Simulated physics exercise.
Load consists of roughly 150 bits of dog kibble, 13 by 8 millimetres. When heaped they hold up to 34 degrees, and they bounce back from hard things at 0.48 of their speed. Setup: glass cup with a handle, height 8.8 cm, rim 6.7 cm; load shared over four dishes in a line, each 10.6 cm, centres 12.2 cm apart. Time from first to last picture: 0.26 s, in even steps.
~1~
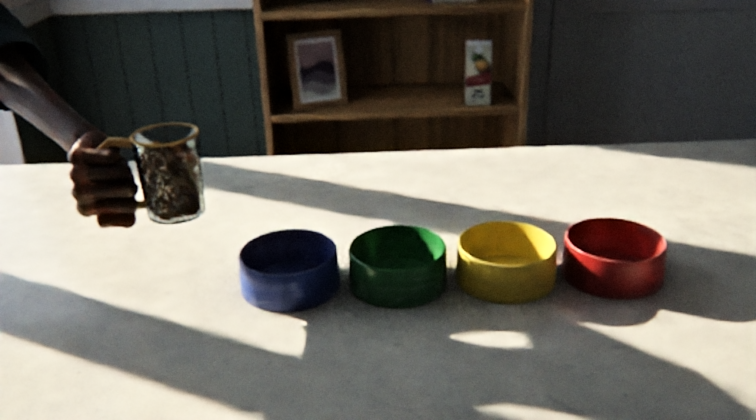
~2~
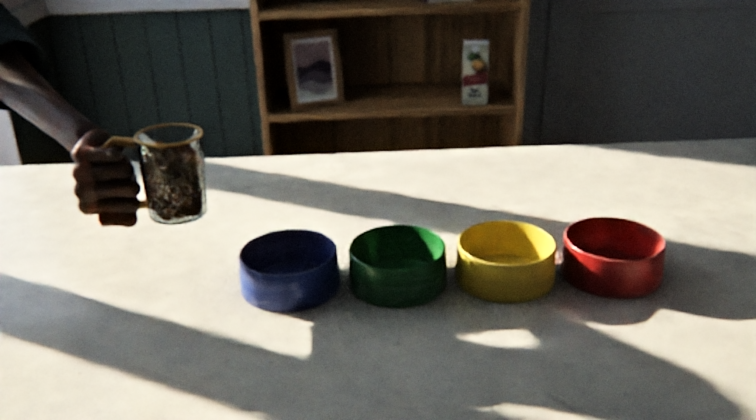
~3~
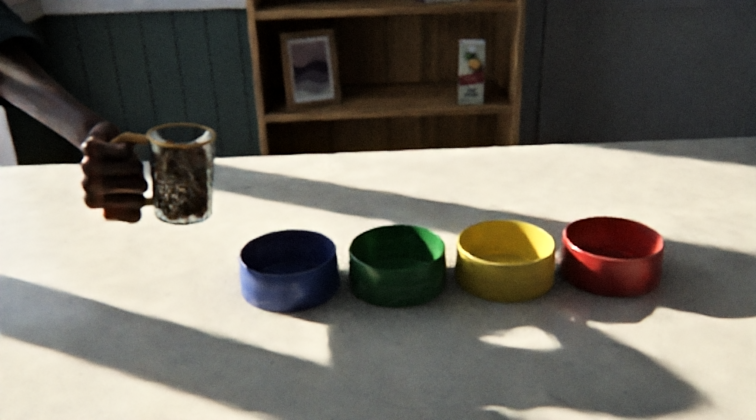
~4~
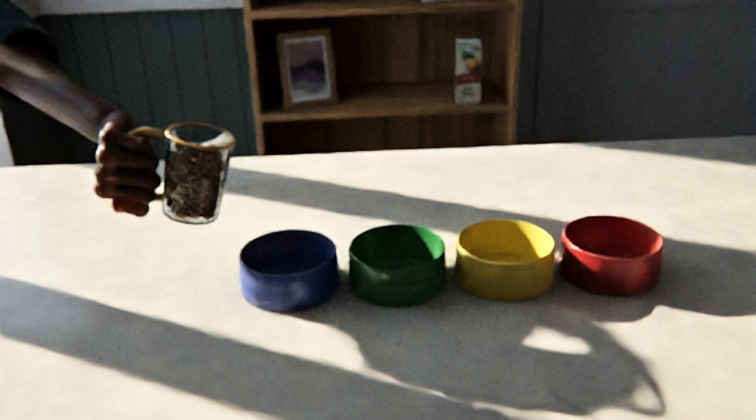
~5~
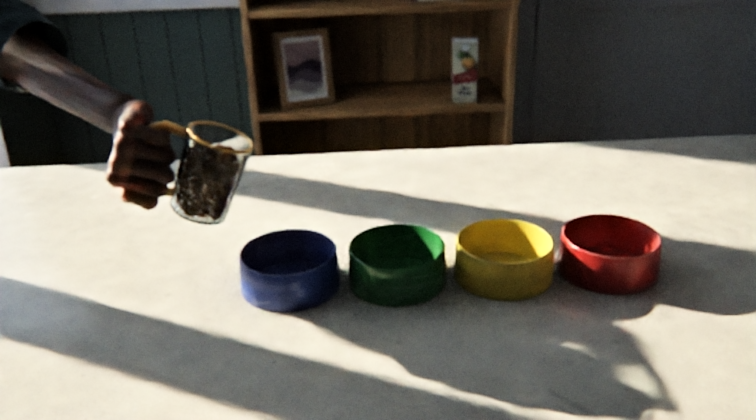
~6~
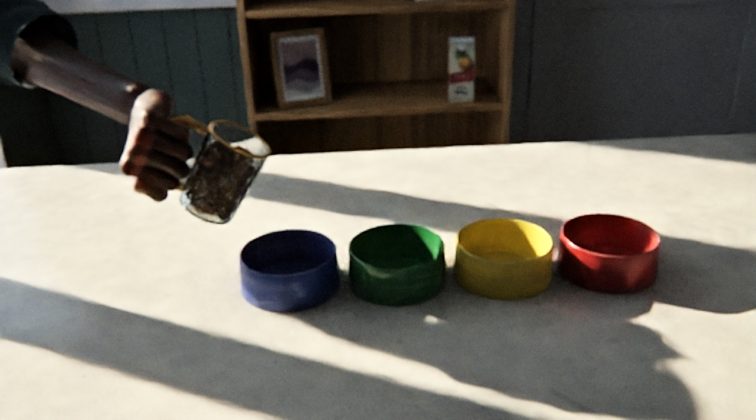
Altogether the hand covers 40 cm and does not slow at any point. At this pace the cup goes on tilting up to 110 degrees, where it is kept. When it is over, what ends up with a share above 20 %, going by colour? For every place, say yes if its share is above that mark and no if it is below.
Red: Yes, blue: No, green: No, yellow: Yes, counter: No.
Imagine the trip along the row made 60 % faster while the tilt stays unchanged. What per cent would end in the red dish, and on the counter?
Red 90, counter 0.
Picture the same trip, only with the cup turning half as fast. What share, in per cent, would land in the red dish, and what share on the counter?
Shares - red: 90, counter: 0.
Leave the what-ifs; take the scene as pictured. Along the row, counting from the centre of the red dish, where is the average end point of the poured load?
Mean position: Around 8 cm toward smaller x from the centre.
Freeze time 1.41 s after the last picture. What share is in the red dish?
Some 25 in a hundred by then.
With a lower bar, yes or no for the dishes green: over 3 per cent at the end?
Green - it holds.
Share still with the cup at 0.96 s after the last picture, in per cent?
Some 45 per cent of the load.
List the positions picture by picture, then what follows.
The first picture shows cup at (171, 174), tilt 0 degrees, lip at (197, 133), moved 0.0 cm; middle of the pieces at (170, 183); blue dish at (288, 251); green dish at (398, 247); yellow dish at (507, 243); red dish at (616, 239).
The second picture shows cup at (174, 174), tilt 2 degrees, lip at (201, 134), moved 0.3 cm; middle of the pieces at (173, 184).
The third picture shows cup at (182, 175), tilt 7 degrees, lip at (214, 137), moved 1.2 cm; middle of the pieces at (181, 184).
The fourth picture shows cup at (196, 174), tilt 14 degrees, lip at (233, 142), moved 2.6 cm; middle of the pieces at (193, 183).
The fifth picture shows cup at (209, 174), tilt 22 degrees, lip at (252, 147), moved 4.1 cm; middle of the pieces at (205, 182).
The sixth picture shows cup at (223, 174), tilt 30 degrees, lip at (269, 153), moved 5.5 cm; middle of the pieces at (217, 181); blue dish at (288, 251); green dish at (397, 245); yellow dish at (504, 240); red dish at (610, 234).
Then, 0.57 s after the last picture, tilt 110 degrees; cup holds 90 %, green 5 %.
Then, 0.96 s after the last picture, tilt 110 degrees; cup holds 45 %, green 10 %, yellow 40 %.
Then, 1.41 s after the last picture, tilt 110 degrees; cup holds 10 %, red 25 %, green 10 %, yellow 45 %.
In the end, red 40 %, blue 0 %, green 10 %, yellow 45 %, counter 10 %.
